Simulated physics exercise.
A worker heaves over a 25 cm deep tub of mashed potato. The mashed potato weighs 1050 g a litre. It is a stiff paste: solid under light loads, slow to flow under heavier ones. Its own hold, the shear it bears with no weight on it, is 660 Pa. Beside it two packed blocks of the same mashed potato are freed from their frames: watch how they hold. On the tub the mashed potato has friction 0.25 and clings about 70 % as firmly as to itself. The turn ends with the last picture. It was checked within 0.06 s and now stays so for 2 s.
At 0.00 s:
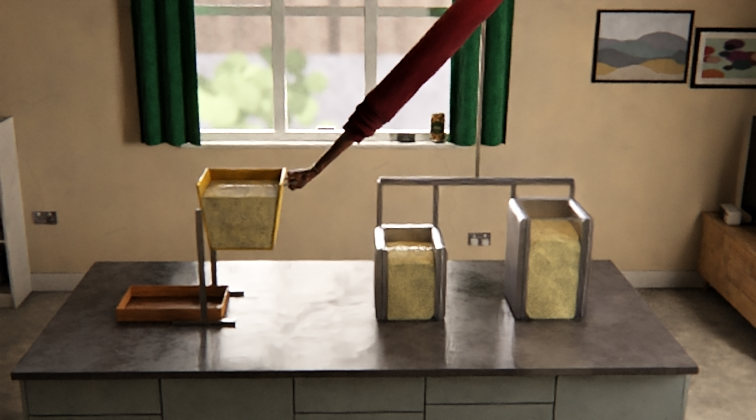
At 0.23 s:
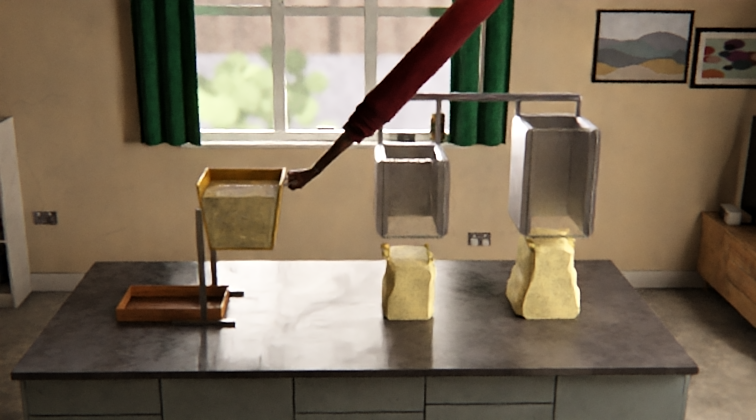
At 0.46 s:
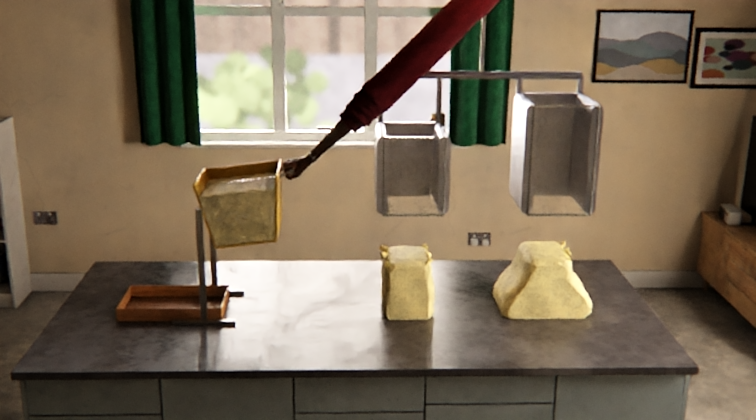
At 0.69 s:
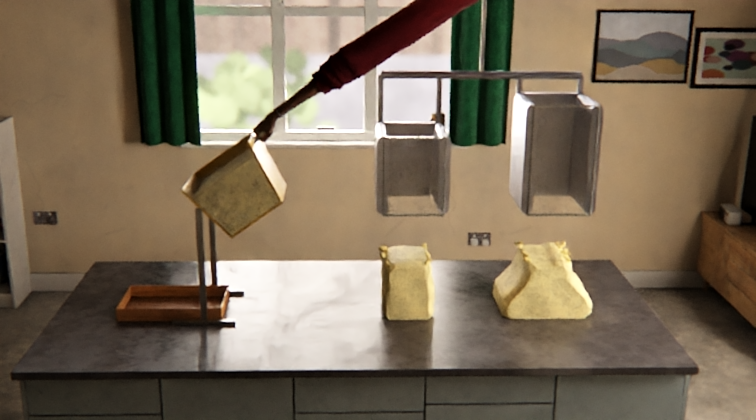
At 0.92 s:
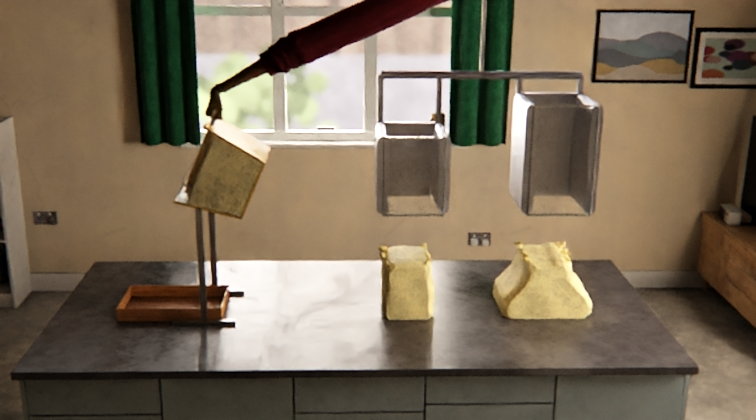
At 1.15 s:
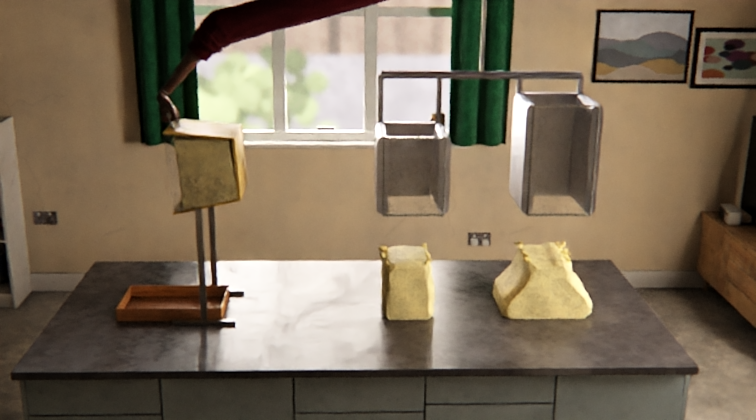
To begin with, a red-sleeved arm holds the rim of a raised container of mashed potato, beside two packed blocks in grey casings. The casings lift away, and the right block slumps and widens while the left keeps more of its height. The arm then turns the container leftward onto its side.
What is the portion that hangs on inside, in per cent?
Close to 34 per cent.
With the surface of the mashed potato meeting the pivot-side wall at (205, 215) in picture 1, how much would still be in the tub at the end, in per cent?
In that case some 90 per cent.
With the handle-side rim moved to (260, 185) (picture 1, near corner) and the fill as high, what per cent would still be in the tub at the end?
Then about 100 %.
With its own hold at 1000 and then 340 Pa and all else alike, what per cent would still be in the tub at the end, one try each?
In turn about 95 %, 25 %.
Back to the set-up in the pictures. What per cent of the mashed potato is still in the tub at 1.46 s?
Near 65 %.
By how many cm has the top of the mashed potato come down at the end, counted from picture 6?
Some 16 cm.
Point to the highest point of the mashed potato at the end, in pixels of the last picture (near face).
Near (200, 181).
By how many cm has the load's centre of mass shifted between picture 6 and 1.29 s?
About 5 cm.
By 1.29 s, the tub is at 94 degrees and holds 97 %.
By 1.46 s, the tub is at 94 degrees and holds 65 %.
By 1.63 s, the tub is at 94 degrees and holds 42 %.
By 1.80 s, the tub is at 94 degrees and holds 34 %.
By 3.15 s, at the end, the tub is at 94 degrees and holds 34 %.
